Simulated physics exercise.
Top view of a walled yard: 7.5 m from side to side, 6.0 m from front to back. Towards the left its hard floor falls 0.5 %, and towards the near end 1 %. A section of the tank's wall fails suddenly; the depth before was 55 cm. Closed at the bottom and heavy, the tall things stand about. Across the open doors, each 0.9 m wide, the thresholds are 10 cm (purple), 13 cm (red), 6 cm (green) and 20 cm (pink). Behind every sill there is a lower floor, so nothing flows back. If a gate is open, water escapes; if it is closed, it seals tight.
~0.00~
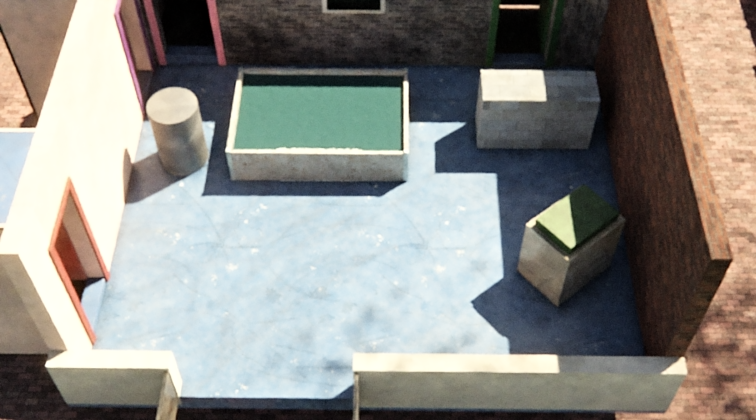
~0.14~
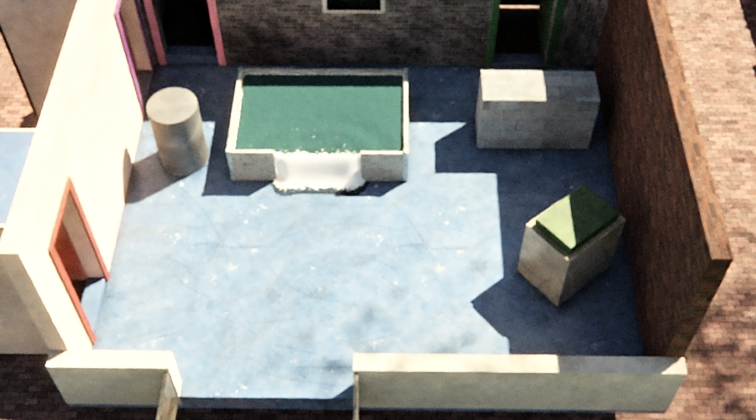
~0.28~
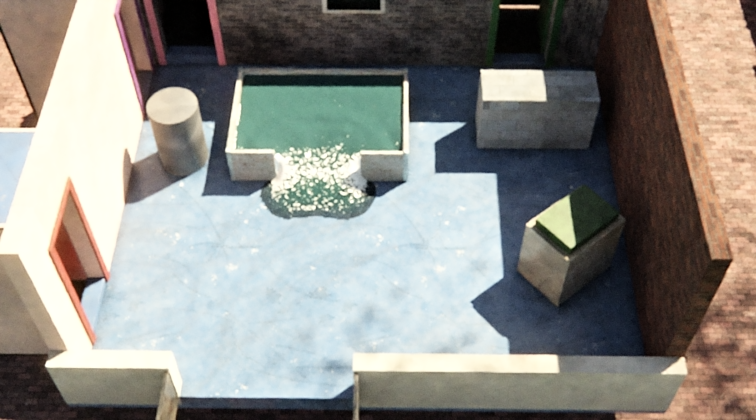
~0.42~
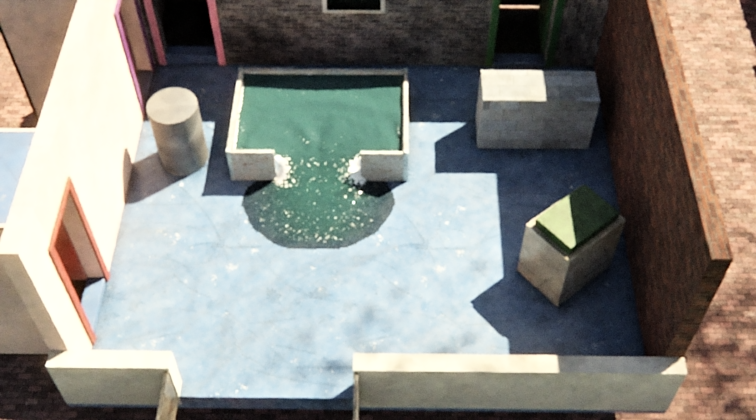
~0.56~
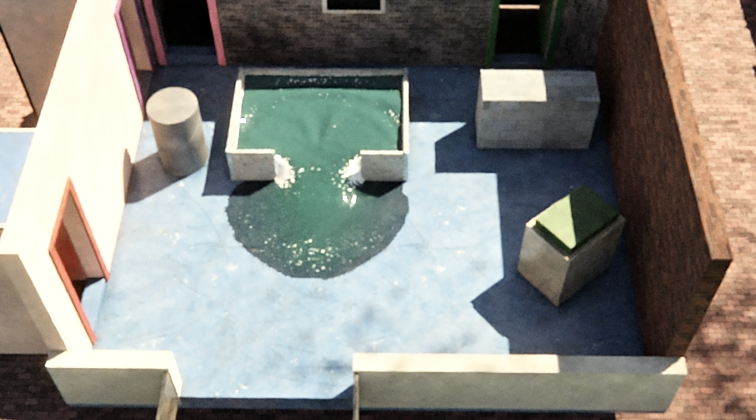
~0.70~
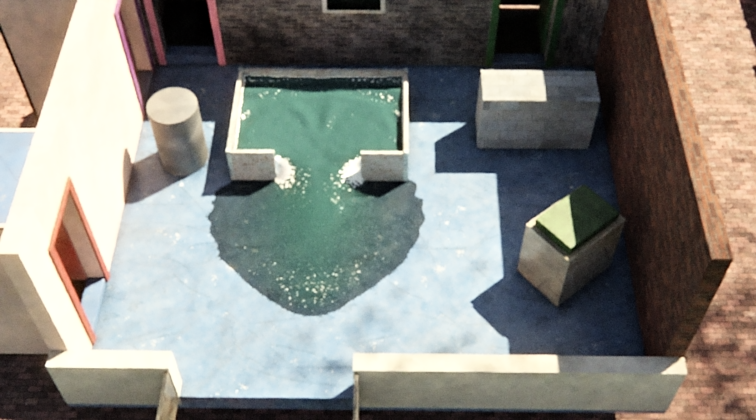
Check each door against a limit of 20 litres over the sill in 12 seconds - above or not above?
Purple door: Falls short. Red door: Falls short. Green door: Falls short. Pink door: Falls short.
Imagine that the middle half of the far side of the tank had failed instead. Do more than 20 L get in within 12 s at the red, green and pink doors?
Result: Red limit not passed, green limit passed, pink limit not passed.
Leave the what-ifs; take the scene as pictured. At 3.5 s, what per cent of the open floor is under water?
Roughly 45 % of the floor is wet.
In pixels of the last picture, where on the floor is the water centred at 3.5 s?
(330, 221).
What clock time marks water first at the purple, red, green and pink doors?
Purple 7.0 s, red 2.2 s, green not within the 12 s, pink 9.0 s.
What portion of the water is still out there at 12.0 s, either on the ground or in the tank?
Around 52 percent of the water.
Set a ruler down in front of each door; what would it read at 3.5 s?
Measured in centimetres, the purple door gives 0, the red door 11, the green door 0 and the pink door 0.
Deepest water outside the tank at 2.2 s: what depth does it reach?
About 22 cm at most.
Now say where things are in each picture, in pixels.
The first frame shows still water, 55 cm deep, in the tank at (321, 113).
In the second frame, water pours out at (319, 170) and has run 0.7 m, to (362, 184); typically 5 cm deep outside, 55 cm at the tank's back.
In the third frame, the front is at (274, 208), 0.9 m from the gap at (319, 171); 0.9 m2 of floor is under water; 55 cm left at the back of the tank.
In the fourth frame, water pours out at (319, 171) and has run 1.3 m, to (348, 241); typically 7 cm deep outside, 53 cm at the tank's back.
In the fifth frame, the front is at (293, 271), 1.8 m from the gap at (319, 171); 3.2 m2 of floor is under water; 47 cm left at the back of the tank.
In the sixth frame, the front is at (324, 307), 2.4 m from the gap at (319, 170); 4.6 m2 of floor is under water; 47 cm left at the back of the tank.
After 1.4 s water covers 30 % of the floor and is deepest (29 cm) near (315, 190); purple door not reached, red door not reached, green door not reached, pink door not reached.
After 2.2 s water covers 40 % of the floor and is deepest (22 cm) near (370, 382); purple door not reached, red door not reached, green door not reached, pink door not reached.
After 3.5 s water covers 45 % of the floor and is deepest (20 cm) near (643, 384); purple door not reached, red door 11 cm at the sill, 0 L in, green door not reached, pink door not reached.
After 7.0 s water covers 60 % of the floor and is deepest (12 cm) near (625, 360); purple door not reached, red door 6 cm at the sill, 0 L in, green door not reached, pink door not reached.
After 12.0 s water covers 80 % of the floor and is deepest (6 cm) near (86, 379); purple door 2 cm at the sill, 0 L in, red door 4 cm at the sill, 0 L in, green door not reached, pink door 2 cm at the sill, 0 L in.
